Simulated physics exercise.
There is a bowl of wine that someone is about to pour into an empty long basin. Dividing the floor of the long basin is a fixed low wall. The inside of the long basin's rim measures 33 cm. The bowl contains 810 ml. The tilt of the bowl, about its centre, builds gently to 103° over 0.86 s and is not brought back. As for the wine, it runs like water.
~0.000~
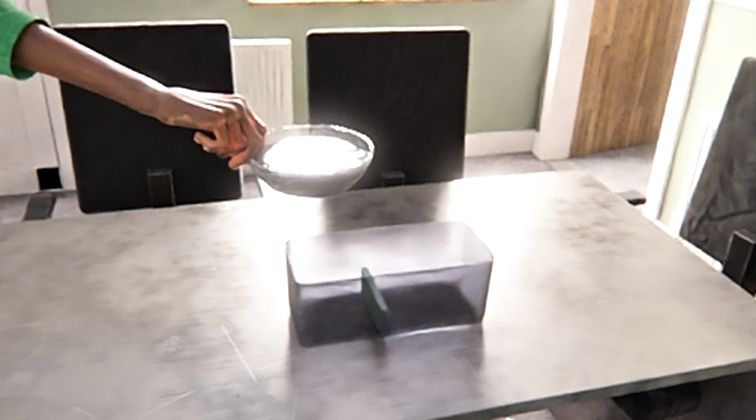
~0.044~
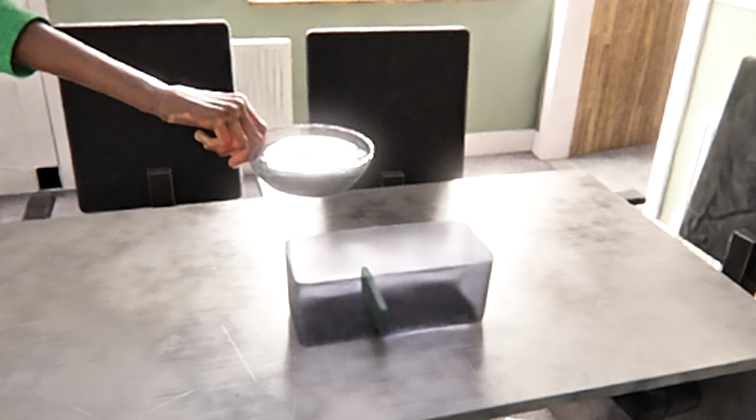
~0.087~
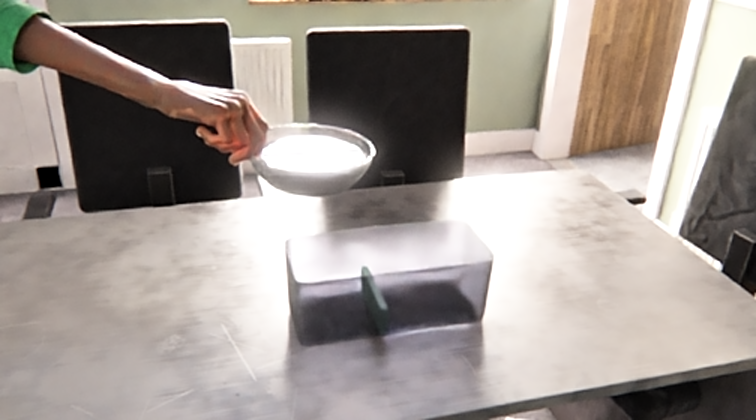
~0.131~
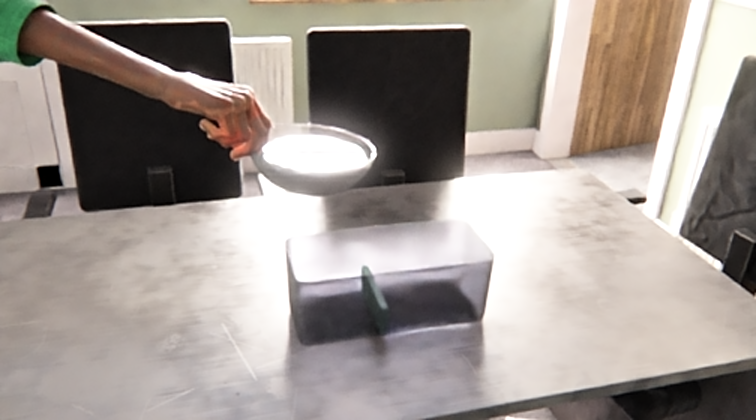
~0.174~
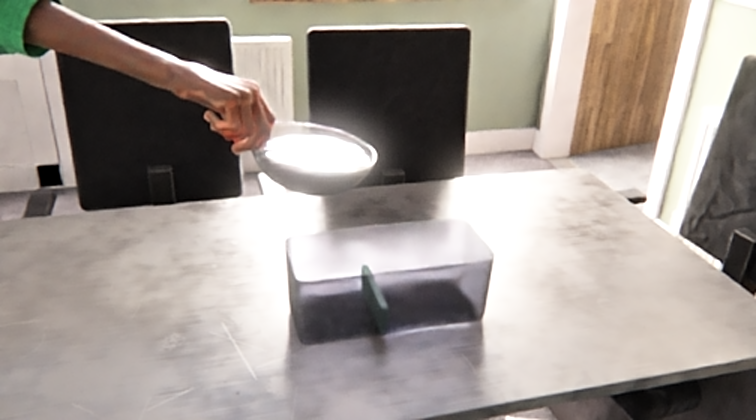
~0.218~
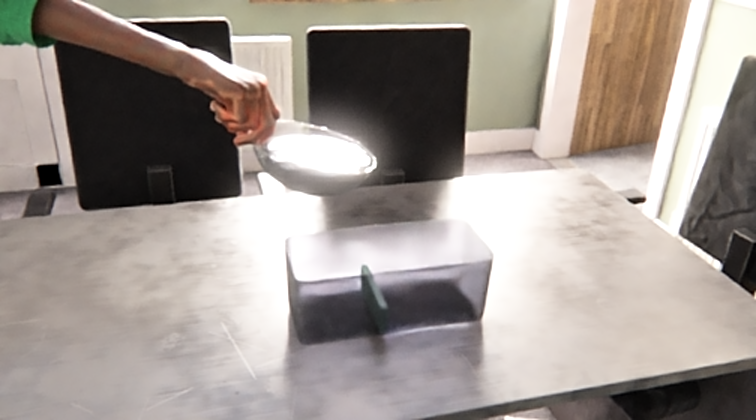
A hand at the end of a green-sleeved arm, reaching in from the upper left, holds a clear bowl of brightly glaring liquid above a grey table. Below it sits a long, see-through basin with a dark green divider, while black chairs, a pale green wall and a wooden door stand behind. Seen from slightly above by a still camera, the hand rises slightly, gradually tilting the bowl down to the right.
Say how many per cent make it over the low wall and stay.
About 80 per cent makes it over and stays.
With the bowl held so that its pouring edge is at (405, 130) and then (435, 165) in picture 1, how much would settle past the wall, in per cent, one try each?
Try 1: 85 %; try 2: 85 %.
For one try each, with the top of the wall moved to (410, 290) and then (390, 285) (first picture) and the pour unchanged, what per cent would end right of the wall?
35 in a hundred, followed by 65 in a hundred.
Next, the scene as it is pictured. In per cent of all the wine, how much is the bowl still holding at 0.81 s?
What remains is about 0 percent of it all.
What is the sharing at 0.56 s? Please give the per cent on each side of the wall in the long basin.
Around 0 on the left and around 28 on the right.
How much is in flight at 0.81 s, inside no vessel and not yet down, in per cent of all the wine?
Airborne share: Near 2 %.
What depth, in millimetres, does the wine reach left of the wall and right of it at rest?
Around 8 mm deep on the left, around 26 mm deep on the right.
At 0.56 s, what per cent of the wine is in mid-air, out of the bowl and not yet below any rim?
It comes to roughly 54 per cent.
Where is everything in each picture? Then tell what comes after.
Tilt 0°; pouring edge (370, 144); surface from (251, 160) to (365, 151); the long basin's rim runs from (290, 262) to (480, 240); the wall's top is at (374, 288), in the first picture.
Tilt 1°; pouring edge (370, 145); surface from (252, 159) to (365, 151), in the second picture.
Tilt 3°; pouring edge (371, 146); surface from (252, 158) to (365, 152), in the third picture.
Tilt 6°; pouring edge (372, 149); surface from (253, 156) to (367, 153), in the fourth picture.
Tilt 10°; pouring edge (373, 152); surface from (255, 154) to (368, 154), in the fifth picture.
Tilt 15°; pouring edge (372, 158); surface from (258, 153) to (369, 154), in the sixth picture.
After 0.56 s the tilt is 75° and 17 per cent is still to pour, 0 is left of the wall and 29 right of it.
After 0.81 s the tilt is 102° and 0 per cent is still to pour, 15 is left of the wall and 80 right of it.
After 1.07 s the tilt is 103° and 0 per cent is still to pour, 16 is left of the wall and 80 right of it.
After 1.36 s the tilt is 103° and 0 per cent is still to pour, 16 is left of the wall and 80 right of it.
In the end 16 per cent lies left of the wall, 80 right of it and 4 outside.
